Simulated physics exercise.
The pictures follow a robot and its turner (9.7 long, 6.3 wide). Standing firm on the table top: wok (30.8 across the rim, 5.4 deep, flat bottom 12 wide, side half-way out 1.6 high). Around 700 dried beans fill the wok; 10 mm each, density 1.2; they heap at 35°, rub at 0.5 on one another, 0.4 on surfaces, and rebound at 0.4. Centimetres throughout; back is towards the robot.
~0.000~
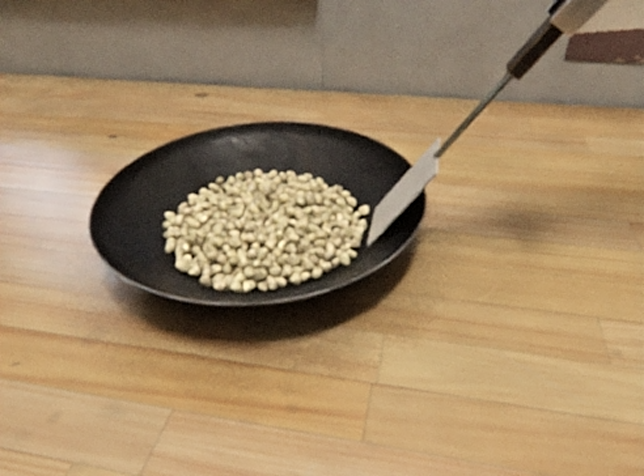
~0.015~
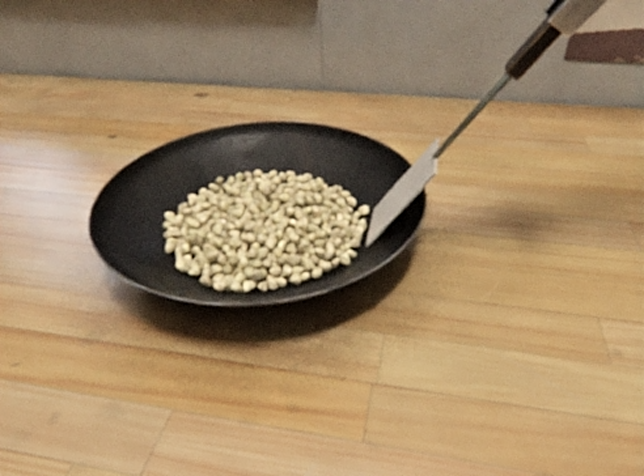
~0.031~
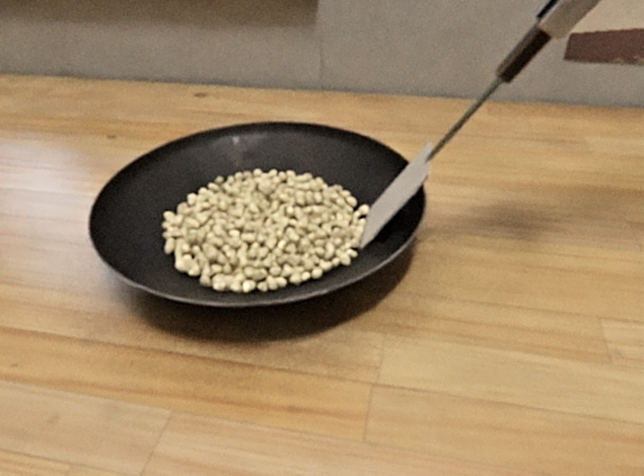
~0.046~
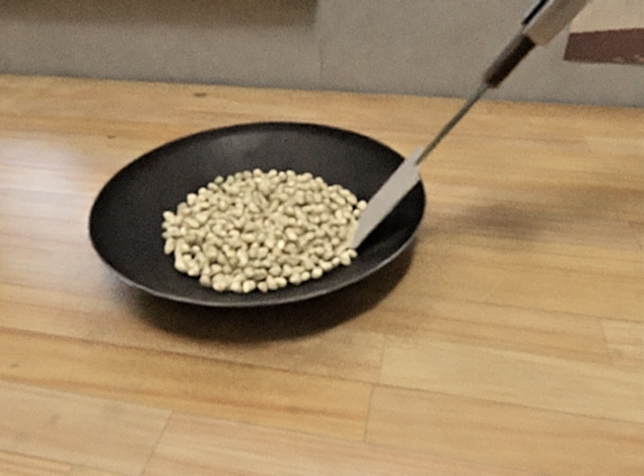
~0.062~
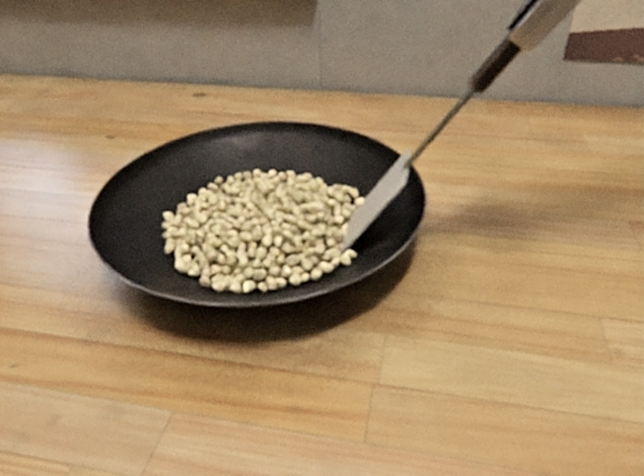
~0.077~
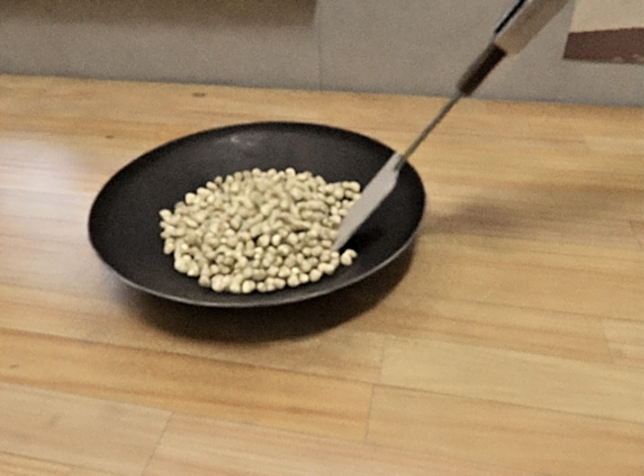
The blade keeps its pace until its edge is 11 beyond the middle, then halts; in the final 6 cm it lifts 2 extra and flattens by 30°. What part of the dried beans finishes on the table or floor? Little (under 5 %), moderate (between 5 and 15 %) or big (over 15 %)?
Answer: Moderate; between 5 and 15 % of the dried beans finish on the table or floor.
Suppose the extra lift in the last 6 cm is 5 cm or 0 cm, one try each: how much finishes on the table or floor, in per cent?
About 5 and 10 per cent.
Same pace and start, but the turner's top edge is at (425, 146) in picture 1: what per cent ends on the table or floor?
About 5 per cent.
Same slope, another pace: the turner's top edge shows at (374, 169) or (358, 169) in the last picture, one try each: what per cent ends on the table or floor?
About 20 and 25 per cent.
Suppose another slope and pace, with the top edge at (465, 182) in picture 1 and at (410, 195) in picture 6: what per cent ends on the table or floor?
About 10 per cent.
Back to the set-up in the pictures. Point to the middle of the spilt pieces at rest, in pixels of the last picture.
Near (96, 203).
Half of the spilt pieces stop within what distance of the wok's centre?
Roughly 20 cm.
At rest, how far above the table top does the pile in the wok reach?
Some 7.0 cm.
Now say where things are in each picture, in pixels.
In the first frame, turner top edge at (438, 155), sloping 57°; upper third of the load around (263, 217), from x 165 to 365, top at y 175; 695 in the wok.
In the second frame, turner top edge at (437, 155), sloping 57°; upper third of the load around (263, 217), from x 165 to 365, top at y 175.
In the third frame, turner top edge at (430, 158), sloping 57°; upper third of the load around (263, 217), from x 165 to 365, top at y 175.
In the fourth frame, turner top edge at (419, 162), sloping 57°; upper third of the load around (263, 217), from x 165 to 360, top at y 175.
In the fifth frame, turner top edge at (407, 165), sloping 57°; upper third of the load around (267, 217), from x 165 to 360, top at y 175.
In the sixth frame, turner top edge at (396, 167), sloping 57°; upper third of the load around (264, 215), from x 165 to 355, top at y 175; 695 in the wok.
After 0.19 s, sloping 57°, highest piece 4 above the table; 695 in the wok.
After 0.31 s, sloping 50°, highest piece 6 above the table; 695 in the wok.
After 0.56 s, sloping 27°, highest piece 7 above the table; 629 in the wok, 62 on the table or floor, 4 on the blade or in flight.
After 1.61 s, sloping 27°, highest piece 7 above the table; 628 in the wok, 67 on the table or floor.
At rest, 628 in the wok, 67 on the table or floor. That is 10 % on the table or floor.
